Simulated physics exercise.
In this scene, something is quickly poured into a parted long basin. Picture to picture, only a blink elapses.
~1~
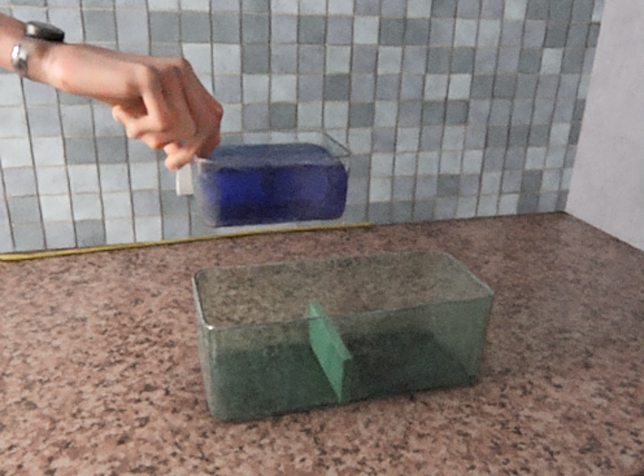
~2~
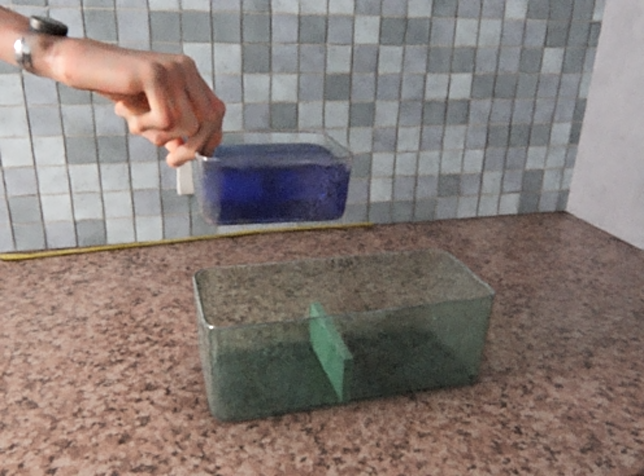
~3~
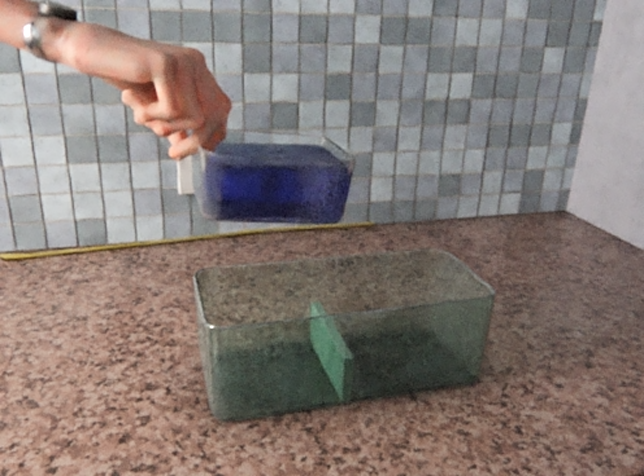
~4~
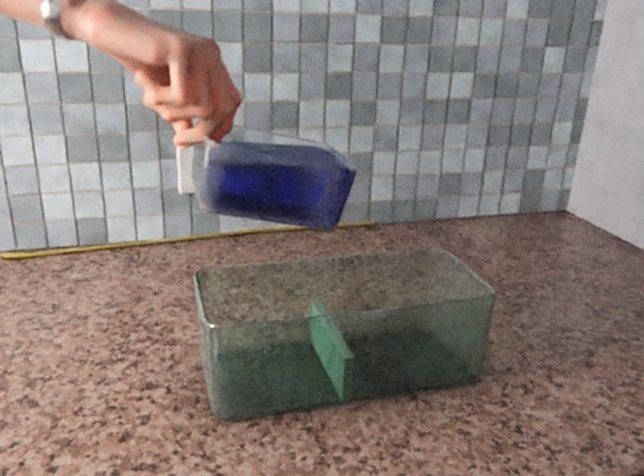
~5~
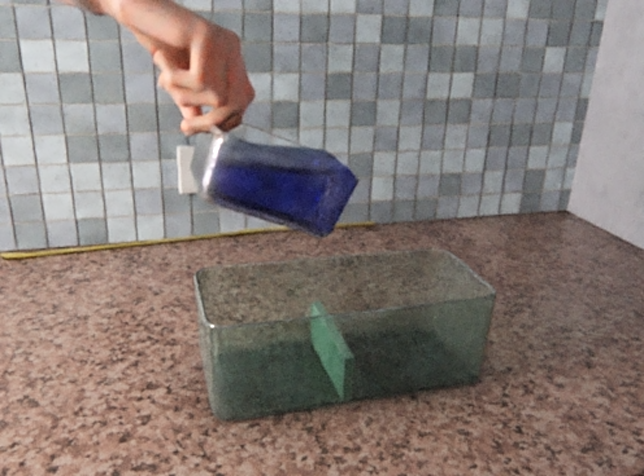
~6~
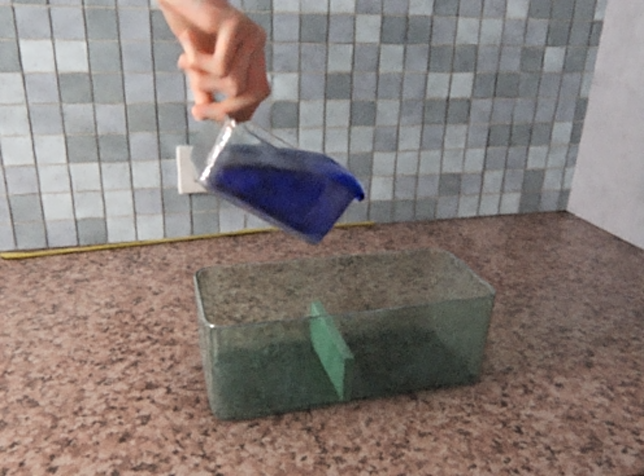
A hand with a silvery band at the wrist holds a clear container of dark blue liquid at the upper left, seen from slightly above a speckled reddish-brown counter before grey-blue tiles. Below it sits a long, clear greenish basin with a green divider across its middle. The hand rises and shifts right, quickly tilting the container rightward until blue liquid reaches over its edge, while the view stays still.
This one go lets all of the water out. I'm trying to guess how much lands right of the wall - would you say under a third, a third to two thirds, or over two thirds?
I would say over two thirds.
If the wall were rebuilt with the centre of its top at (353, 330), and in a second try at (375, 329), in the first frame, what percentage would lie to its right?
It would come to roughly 65 per cent the first time and roughly 40 per cent the second.
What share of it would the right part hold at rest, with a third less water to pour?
It comes to around 80 percent.
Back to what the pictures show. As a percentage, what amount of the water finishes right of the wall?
About 80 per cent.
A moment on, the oblong tub is tipped on its side and 14 per cent is still to pour, 0 is left of the wall and 44 right of it.
Next, the oblong tub is tipped right over and 2 per cent is still to pour, 8 is left of the wall and 77 right of it.
Then the oblong tub is tipped right over and 0 per cent is still to pour, 13 is left of the wall and 79 right of it.
Later the oblong tub is tipped right over and 0 per cent is still to pour, 13 is left of the wall and 79 right of it.
In the end 13 per cent lies left of the wall, 79 right of it and 8 outside.
